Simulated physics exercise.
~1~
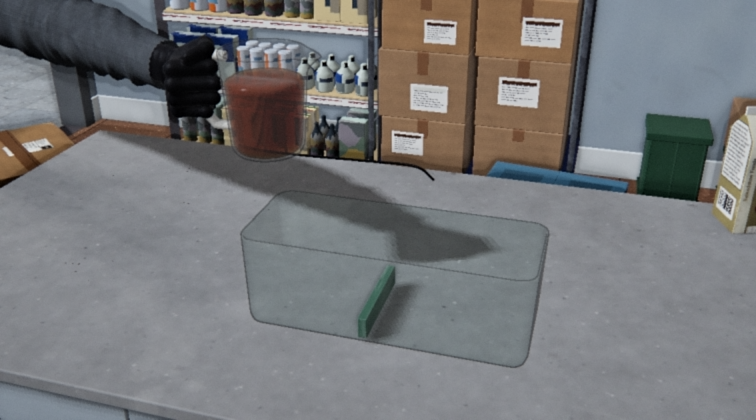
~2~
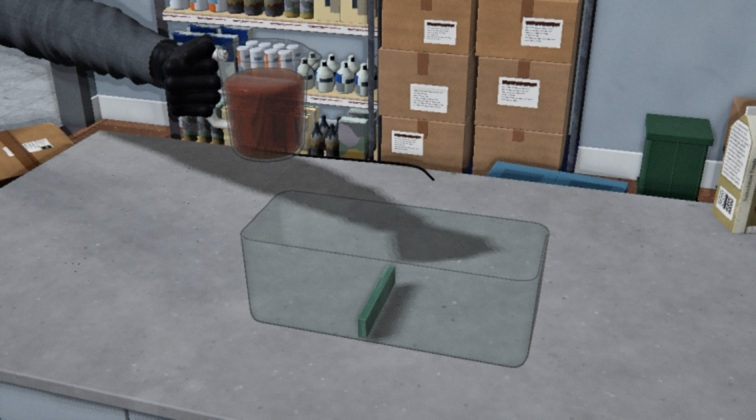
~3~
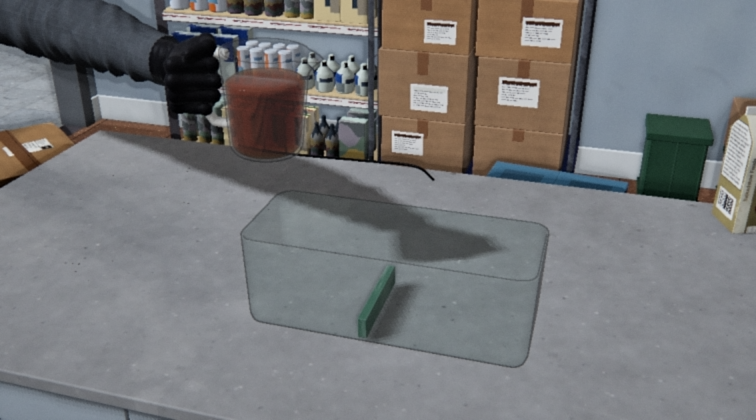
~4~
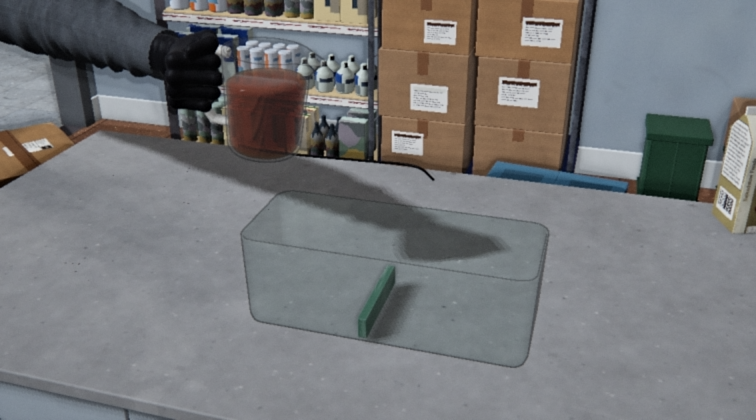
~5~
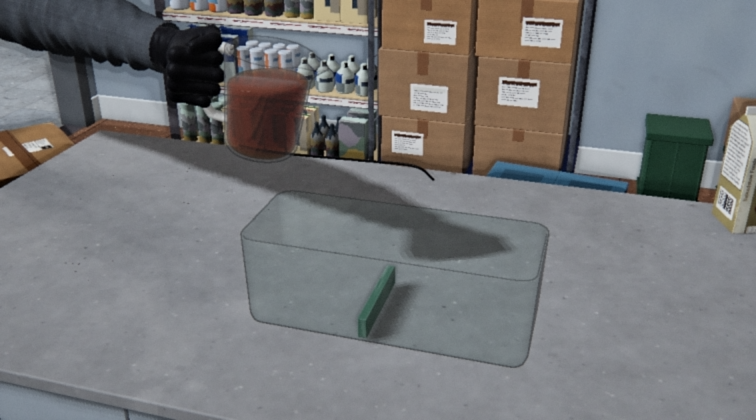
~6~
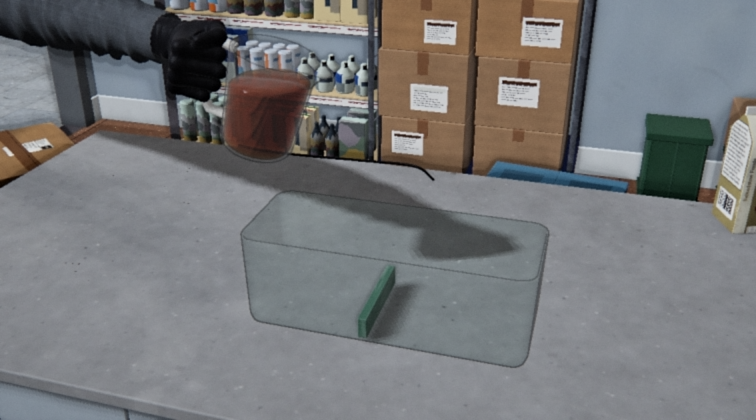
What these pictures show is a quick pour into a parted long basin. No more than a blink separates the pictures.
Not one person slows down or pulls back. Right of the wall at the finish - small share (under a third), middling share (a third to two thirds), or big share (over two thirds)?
Middling.
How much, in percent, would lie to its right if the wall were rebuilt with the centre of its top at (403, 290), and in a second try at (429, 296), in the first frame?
About 5 % and 10 %.
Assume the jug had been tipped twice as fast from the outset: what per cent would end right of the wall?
Result: Roughly 25 %.
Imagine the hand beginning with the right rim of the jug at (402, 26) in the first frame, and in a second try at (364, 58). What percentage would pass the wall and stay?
First try 80 %, second try 85 %.
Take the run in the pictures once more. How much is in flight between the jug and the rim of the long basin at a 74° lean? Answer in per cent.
Something like 15 per cent of it.
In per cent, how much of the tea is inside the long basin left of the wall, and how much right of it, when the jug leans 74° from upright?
0 % left, 0 % right.
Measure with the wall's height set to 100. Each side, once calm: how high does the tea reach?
Left 50 %, right 40 %.
A moment on, the jug is tipped part way and 81 per cent is still to pour, 1 is left of the wall and 2 right of it.
Next, the jug is tipped right over and 18 per cent is still to pour, 23 is left of the wall and 40 right of it.
Then the jug is tipped right over and 0 per cent is still to pour, 49 is left of the wall and 49 right of it.
Later the jug is tipped right over and 0 per cent is still to pour, 49 is left of the wall and 50 right of it.
In the end 49 per cent lies left of the wall, 50 right of it and 1 outside.
